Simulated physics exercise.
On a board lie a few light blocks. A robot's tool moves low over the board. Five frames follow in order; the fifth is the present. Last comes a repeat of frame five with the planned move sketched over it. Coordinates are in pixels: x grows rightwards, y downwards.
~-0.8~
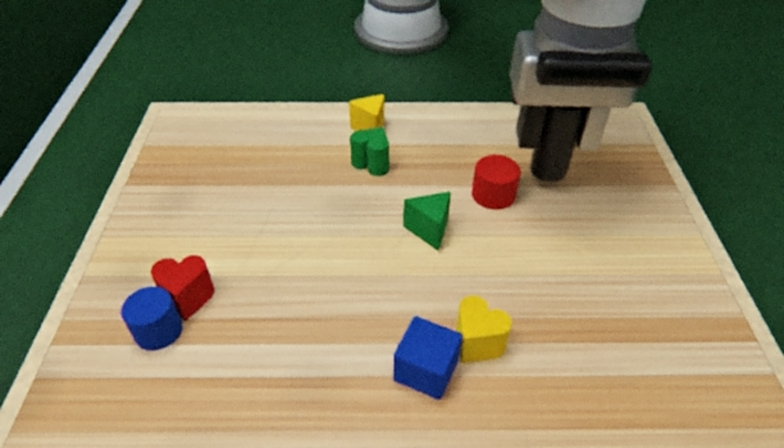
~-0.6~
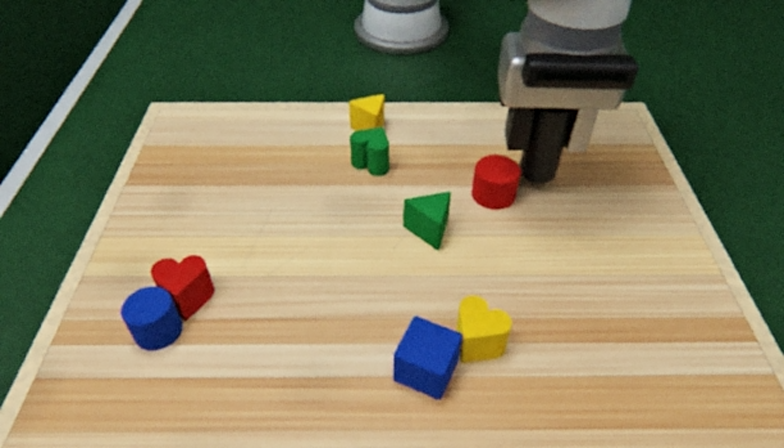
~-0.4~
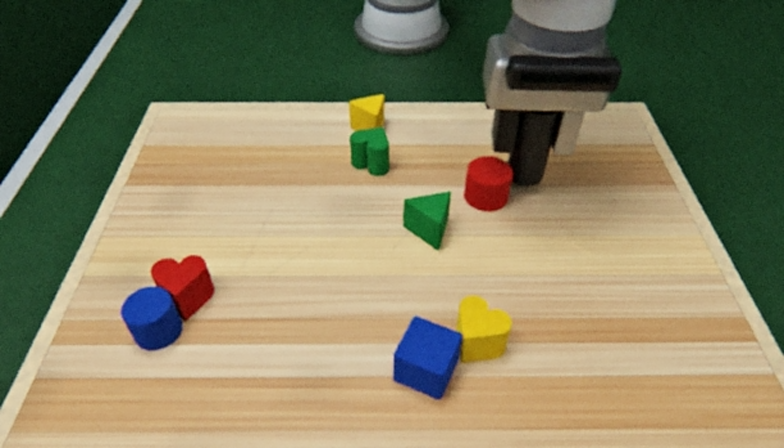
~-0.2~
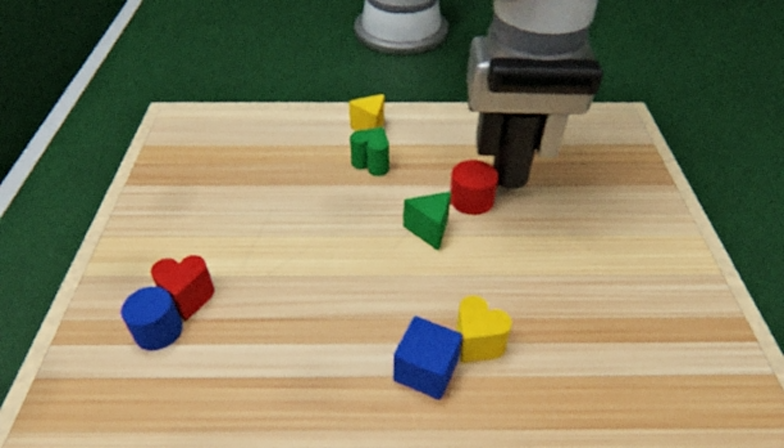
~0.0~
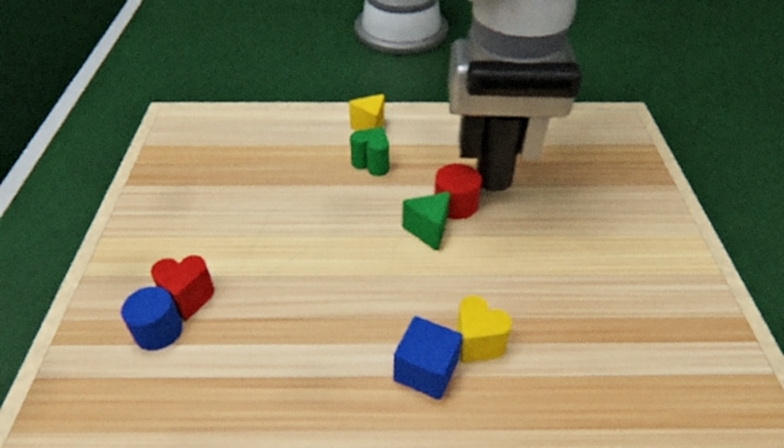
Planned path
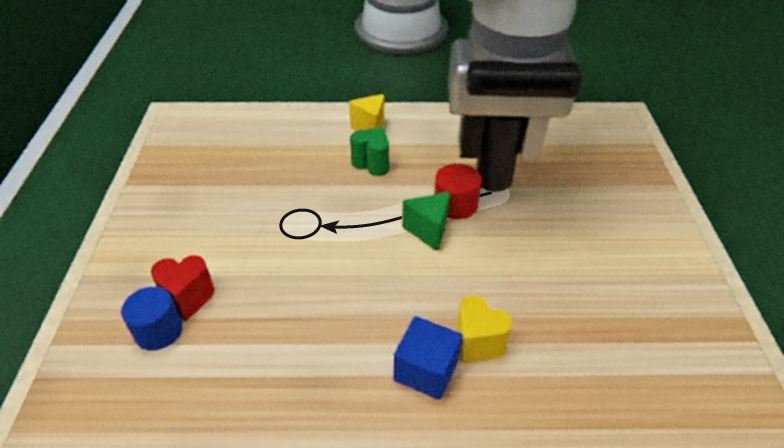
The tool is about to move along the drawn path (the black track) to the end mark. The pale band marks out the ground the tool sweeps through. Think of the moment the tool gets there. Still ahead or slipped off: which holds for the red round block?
It sits in front of the tool.
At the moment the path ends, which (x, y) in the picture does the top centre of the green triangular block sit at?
Its top centre lands on (399, 223).
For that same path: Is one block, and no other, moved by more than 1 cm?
No.
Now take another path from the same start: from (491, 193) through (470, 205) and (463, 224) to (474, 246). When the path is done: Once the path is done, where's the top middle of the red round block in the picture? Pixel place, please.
For the centre of its top, I'd go with (421, 188).
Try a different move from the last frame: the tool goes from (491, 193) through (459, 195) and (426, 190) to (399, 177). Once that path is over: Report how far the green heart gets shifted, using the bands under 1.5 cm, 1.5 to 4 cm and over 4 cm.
Short of 1.5 cm.
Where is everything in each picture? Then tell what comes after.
The first picture shows tool tip (548, 170); block tops, green heart (372, 137); green triangular block (432, 204); red round block (498, 168).
The second picture shows tool (537, 172); blocks unchanged.
The third picture shows tool (524, 174); red round block (490, 169).
The fourth picture shows tool (510, 177); red round block (475, 173).
The fifth picture shows tool (493, 180); green heart (372, 137); green triangular block (430, 204); red round block (459, 177).
Path on the board, from (491, 193) via (432, 209) and (369, 225), ending at (301, 224).
The first path, step by step. One third of the way, tool (432, 196); green triangular block (401, 221), turned 90° anticlockwise; red round block (392, 191).
Two thirds of the way, tool (368, 212); green triangular block (399, 223), turned 105° anticlockwise; red round block (322, 203).
At the end, tool (299, 211); green heart in place; green triangular block (399, 223), turned 105° anticlockwise; red round block (252, 209).
